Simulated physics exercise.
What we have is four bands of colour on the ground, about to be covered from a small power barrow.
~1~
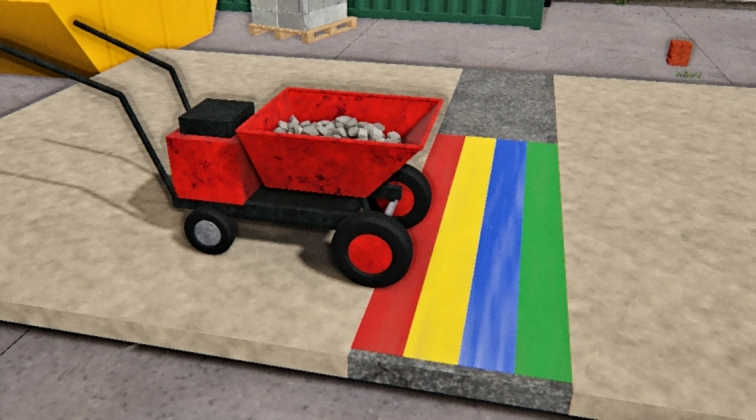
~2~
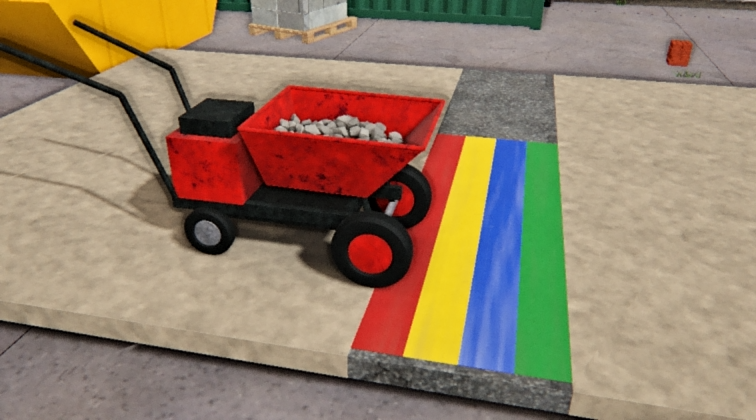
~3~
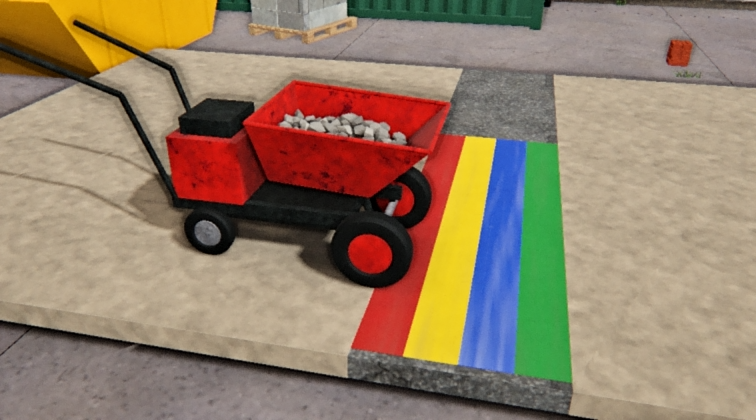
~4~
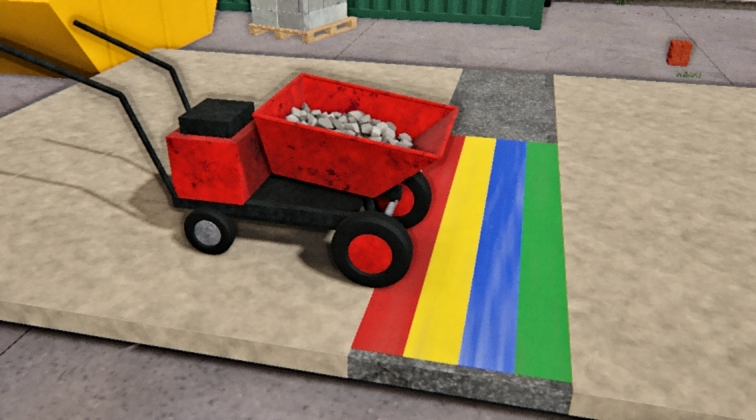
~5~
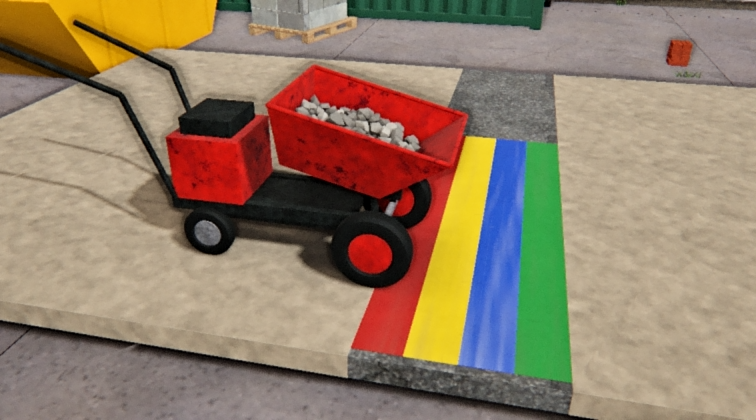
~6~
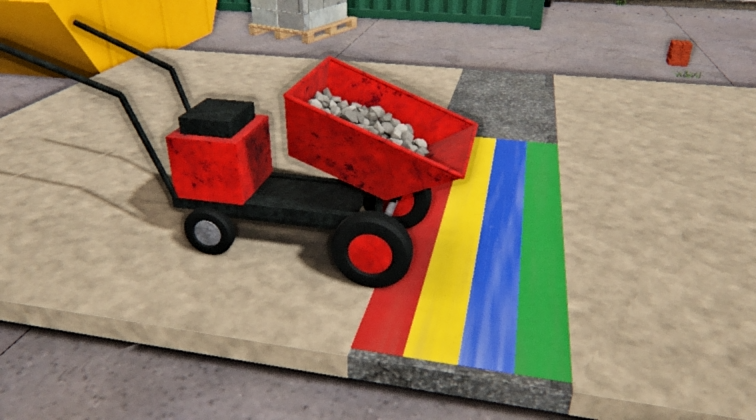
A red barrow's skip of broken stones tilts steadily forward to the right beside coloured strips.
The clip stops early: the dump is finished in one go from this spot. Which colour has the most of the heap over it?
Most lies over the green band.
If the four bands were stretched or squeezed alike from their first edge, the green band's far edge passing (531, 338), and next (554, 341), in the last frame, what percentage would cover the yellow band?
Roughly 0 per cent, and 0 per cent.
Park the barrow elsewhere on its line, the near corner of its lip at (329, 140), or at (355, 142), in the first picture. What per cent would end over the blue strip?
In turn 20 and 30 in a hundred.
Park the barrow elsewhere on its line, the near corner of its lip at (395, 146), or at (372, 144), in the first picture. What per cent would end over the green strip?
The first gives 20 %, the second 20 %.
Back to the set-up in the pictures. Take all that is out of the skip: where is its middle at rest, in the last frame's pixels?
At about (546, 270).
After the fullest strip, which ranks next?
Next in line is the blue strip.
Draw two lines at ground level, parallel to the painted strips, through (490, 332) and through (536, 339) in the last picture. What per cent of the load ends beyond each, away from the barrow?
First some 70, then 40 per cent.
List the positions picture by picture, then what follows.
In the first frame, lip of the skip (421, 148), level; top of the load (333, 141), broken stones; red strip (390, 313); yellow strip (439, 320); blue strip (490, 328); green strip (543, 335).
In the second frame, lip of the skip (423, 149), tipped barely; top of the load (334, 141).
In the third frame, lip of the skip (429, 152), tipped barely; top of the load (327, 138).
In the fourth frame, lip of the skip (439, 158), tipped a little; top of the load (322, 130).
In the fifth frame, lip of the skip (450, 166), tipped a little; top of the load (330, 127).
In the sixth frame, lip of the skip (462, 177), tipped clearly; top of the load (326, 117); red strip (390, 313); yellow strip (439, 320); blue strip (490, 328); green strip (543, 335).
Just after the last frame, skip tipped steeply; every one in the skip.
A moment on, skip tipped right over; roughly two thirds in the skip; about a tenth over the blue strip; roughly a quarter over the green strip; just a few off the paint.
Further on, skip tipped right over; roughly a third in the skip; about a tenth over the blue strip; roughly a third over the green strip; roughly a quarter off the paint.
When it is over, skip tipped right over; roughly a third in the skip; not one over the red strip; not one over the yellow strip; about a tenth over the blue strip; roughly a third over the green strip; roughly a quarter off the paint.
